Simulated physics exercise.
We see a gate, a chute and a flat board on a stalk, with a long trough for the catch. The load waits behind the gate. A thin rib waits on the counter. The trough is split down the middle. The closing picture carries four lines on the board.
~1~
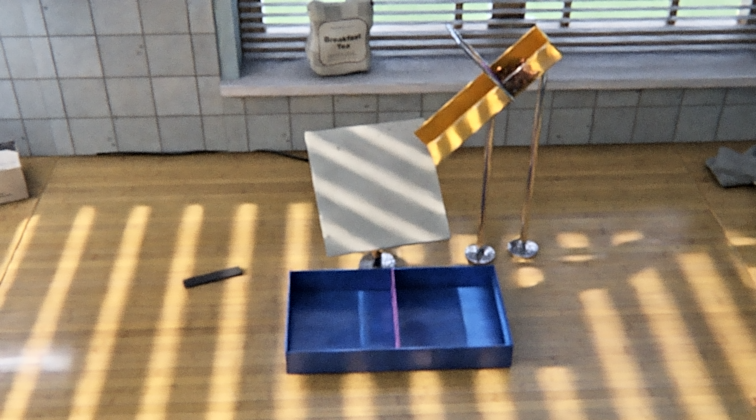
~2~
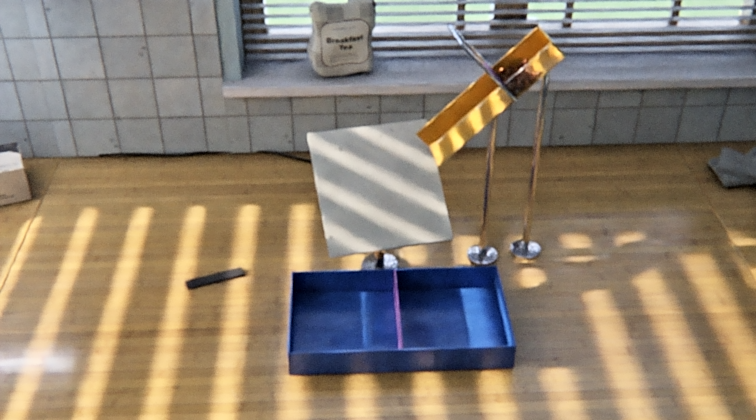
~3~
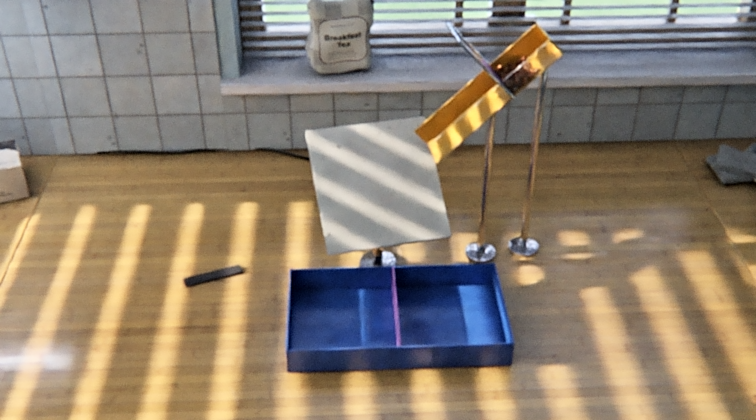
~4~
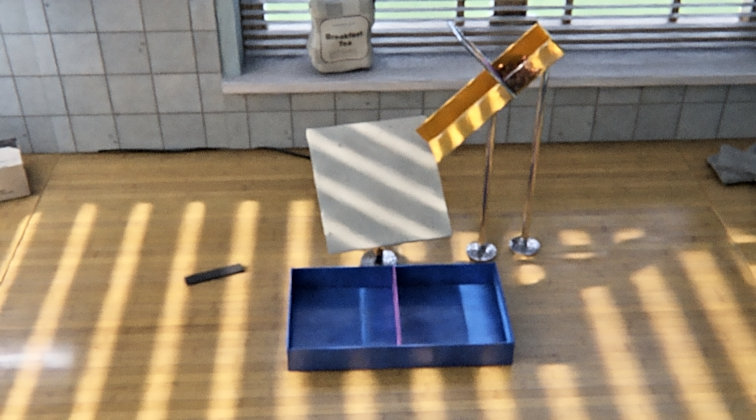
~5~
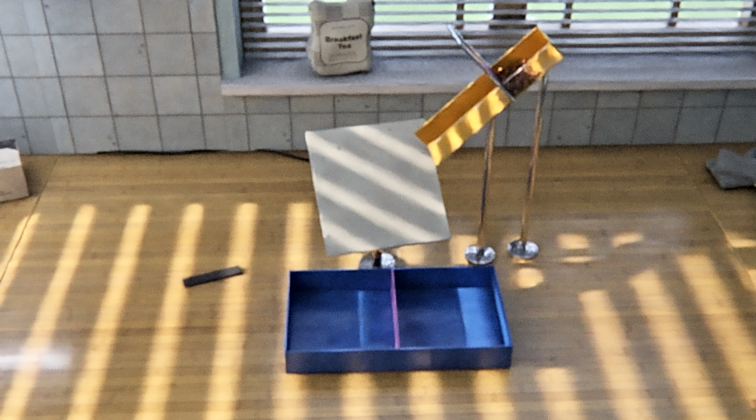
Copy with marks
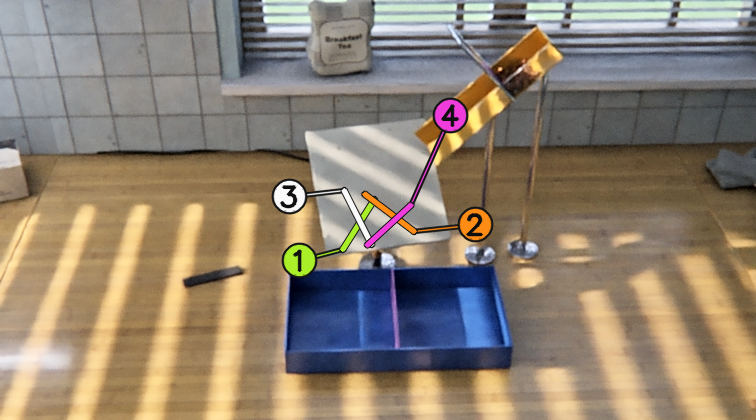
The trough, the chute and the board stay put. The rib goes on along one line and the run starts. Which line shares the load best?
The best line is 3.
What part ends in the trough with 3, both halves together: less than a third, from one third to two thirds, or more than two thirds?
It is more than two thirds.
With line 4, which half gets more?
The left half.
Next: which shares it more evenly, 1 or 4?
Line 1.
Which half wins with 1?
The left half.
On the marked copy, line 1 from (374, 199) to (342, 249); line 2 from (364, 194) to (414, 231); line 3 from (344, 190) to (371, 244); line 4 from (410, 205) to (367, 244).
If 1 is chosen, of what is caught, the bulk in the left half, close to a quarter in the right.
If 2 is chosen, of what is caught, a small share in the left half, all but a few in the right.
If 3 is chosen, of what is caught, close to half in the left half, close to half in the right.
If 4 is chosen, of what is caught, the whole lot in the left half, none at all in the right.
